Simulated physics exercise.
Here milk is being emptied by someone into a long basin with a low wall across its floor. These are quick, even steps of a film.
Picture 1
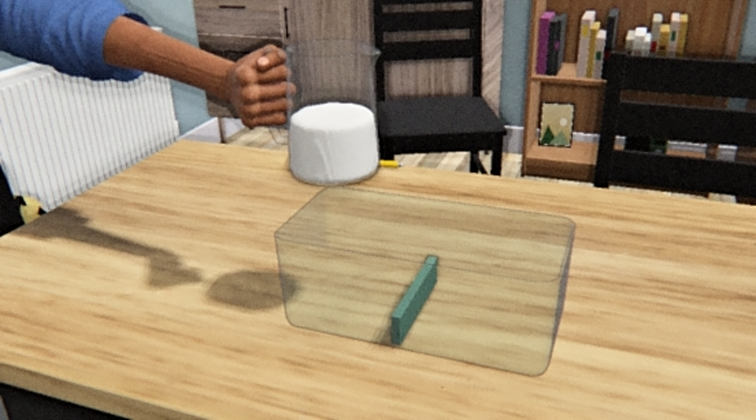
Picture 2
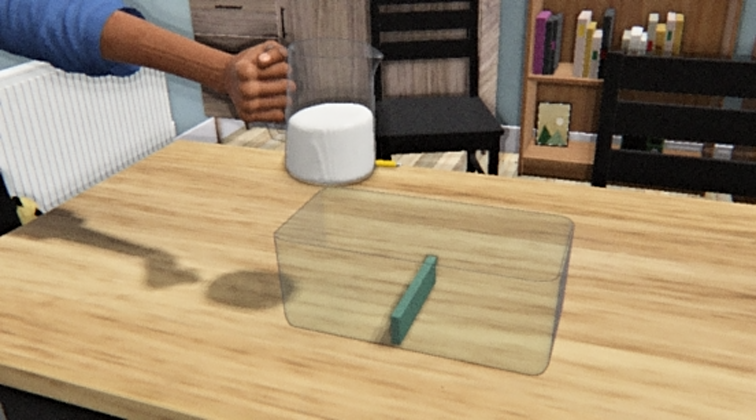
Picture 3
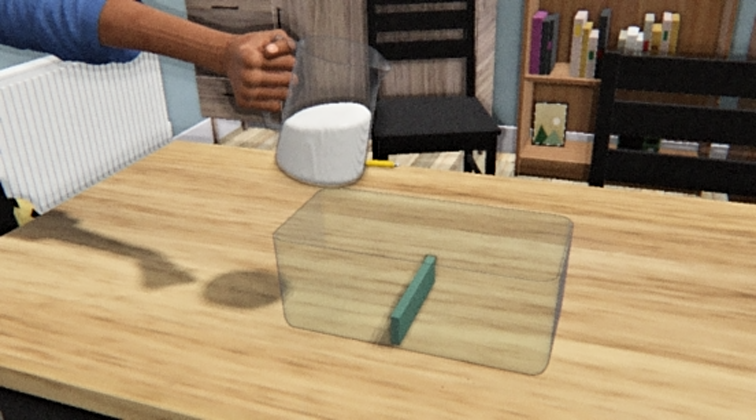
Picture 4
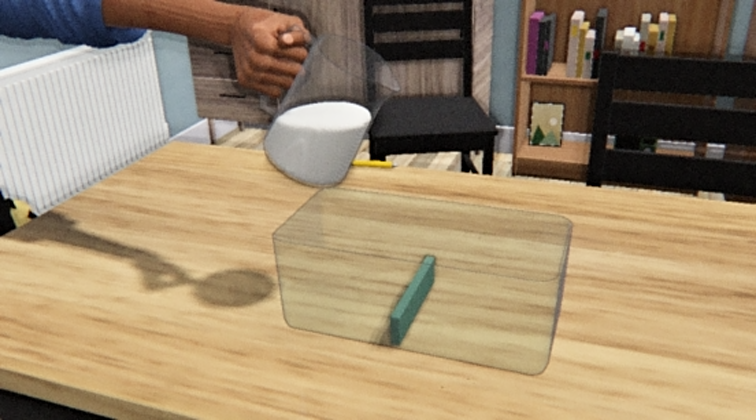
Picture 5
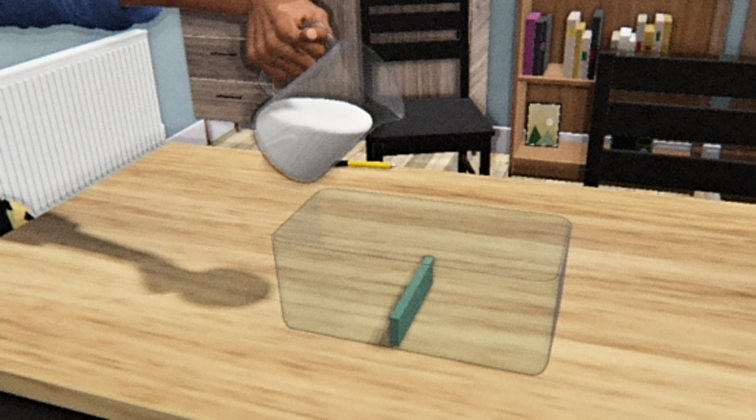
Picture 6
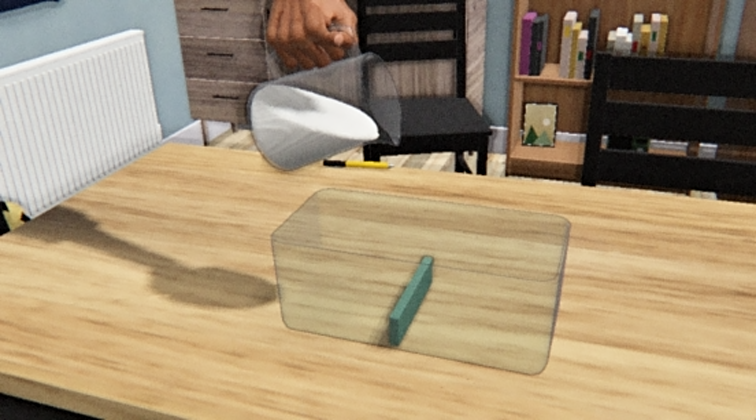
In this clip, a hand holds a clear pitcher of white liquid above a wooden table and tilts it steadily to the right, while a clear long basin with a low green wall across its floor stays still.
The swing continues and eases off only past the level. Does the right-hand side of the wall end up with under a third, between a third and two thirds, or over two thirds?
I expect what gathers right of the wall to rise past two thirds.
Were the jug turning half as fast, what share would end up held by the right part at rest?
Some 95 per cent.
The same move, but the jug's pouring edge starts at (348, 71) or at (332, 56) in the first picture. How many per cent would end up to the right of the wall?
Close to 25 in a hundred, and close to 15 in a hundred.
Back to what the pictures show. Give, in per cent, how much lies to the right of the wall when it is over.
90 % or thereabouts.
A moment on, the jug is tipped right over and 64 per cent is still to pour, 4 is left of the wall and 7 right of it.
Next, the jug is tipped right over and 18 per cent is still to pour, 4 is left of the wall and 64 right of it.
Then the jug is tipped right over and 3 per cent is still to pour, 6 is left of the wall and 81 right of it.
Later the jug is tipped right over and 0 per cent is still to pour, 8 is left of the wall and 89 right of it.
In the end 9 per cent lies left of the wall, 89 right of it and 2 outside.
